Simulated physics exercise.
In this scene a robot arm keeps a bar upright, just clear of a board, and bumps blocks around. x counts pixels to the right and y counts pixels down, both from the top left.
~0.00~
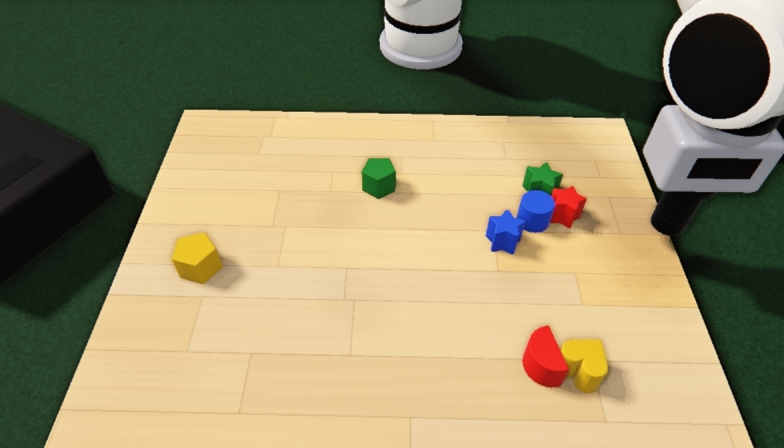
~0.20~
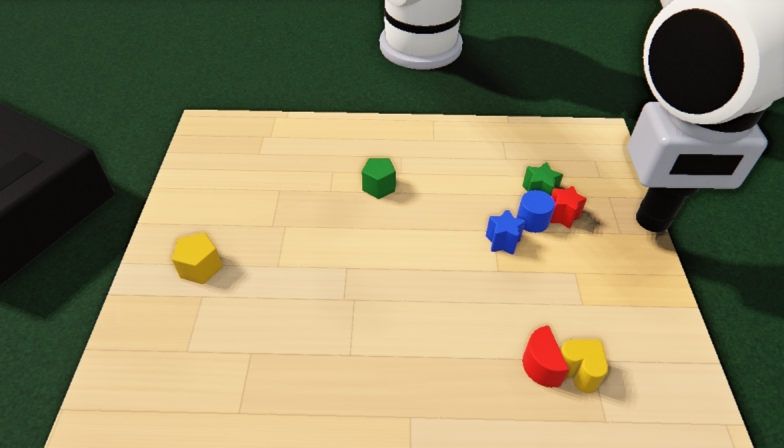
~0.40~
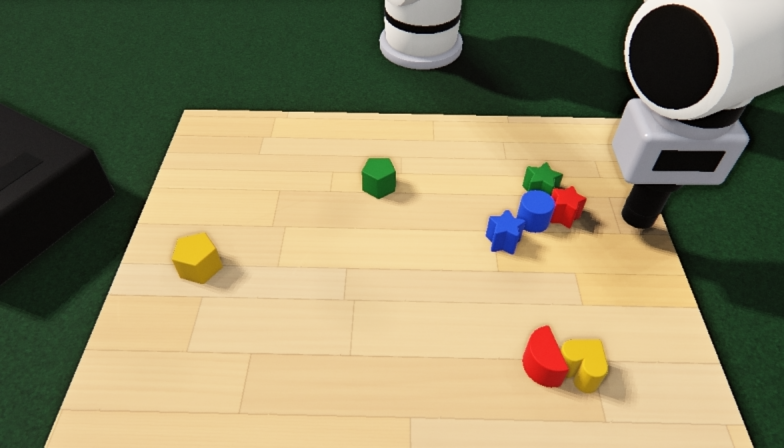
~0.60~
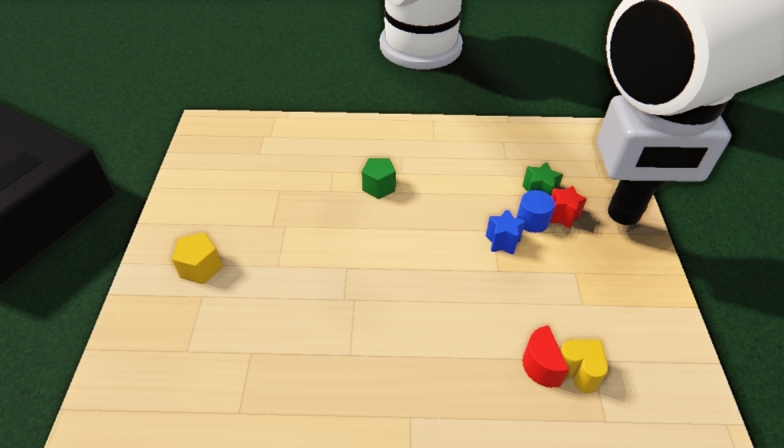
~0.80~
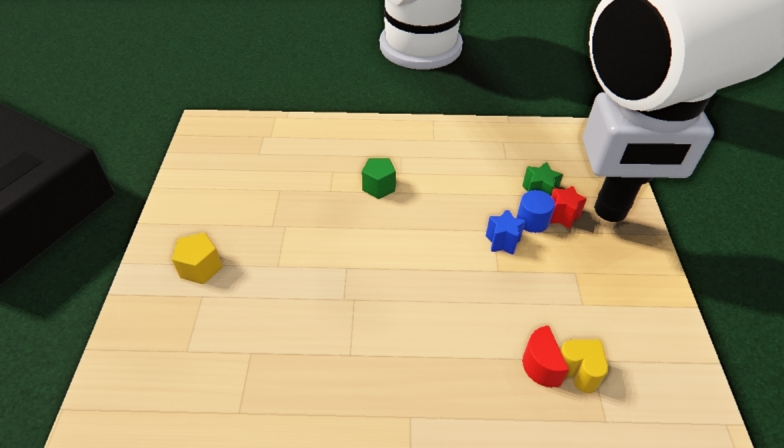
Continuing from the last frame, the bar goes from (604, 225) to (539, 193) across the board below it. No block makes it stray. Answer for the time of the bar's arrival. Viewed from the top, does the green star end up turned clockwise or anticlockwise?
Clockwise, looking down.
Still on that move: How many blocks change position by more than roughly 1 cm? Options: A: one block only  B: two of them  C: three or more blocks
Correct choice: C.
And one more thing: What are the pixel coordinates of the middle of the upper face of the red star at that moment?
The centre of its top will be at (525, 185).
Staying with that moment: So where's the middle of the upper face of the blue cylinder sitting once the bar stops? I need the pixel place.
My best guess is (520, 204).
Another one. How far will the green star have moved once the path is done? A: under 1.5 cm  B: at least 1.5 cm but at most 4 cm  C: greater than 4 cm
B (at least 1.5 cm but at most 4 cm)
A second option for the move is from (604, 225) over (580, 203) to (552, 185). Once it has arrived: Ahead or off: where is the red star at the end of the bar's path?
That block drops off.
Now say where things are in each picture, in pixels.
In the first picture, lower end of the bar at (667, 225), tops of blocks, blue star at (508, 222), blue cylinder at (538, 201), green star at (545, 173), red star at (570, 197).
In the second picture, bar at (652, 221), blocks as before.
In the third picture, bar at (638, 218), blocks as before.
In the fourth picture, bar at (624, 214), blocks as before.
In the fifth picture, bar at (610, 211), blue star at (508, 222), blue cylinder at (538, 201), green star at (545, 173), red star at (570, 197).
On the path given first. Halfway along, bar at (576, 195); blue cylinder at (530, 202); green star at (535, 171), turned 30° clockwise; red star at (550, 189), turned 45° anticlockwise.
At the end, bar at (543, 179); blue star not moved; blue cylinder at (520, 204); green star at (517, 161), turned 65° clockwise; red star at (525, 185), turned 75° anticlockwise.
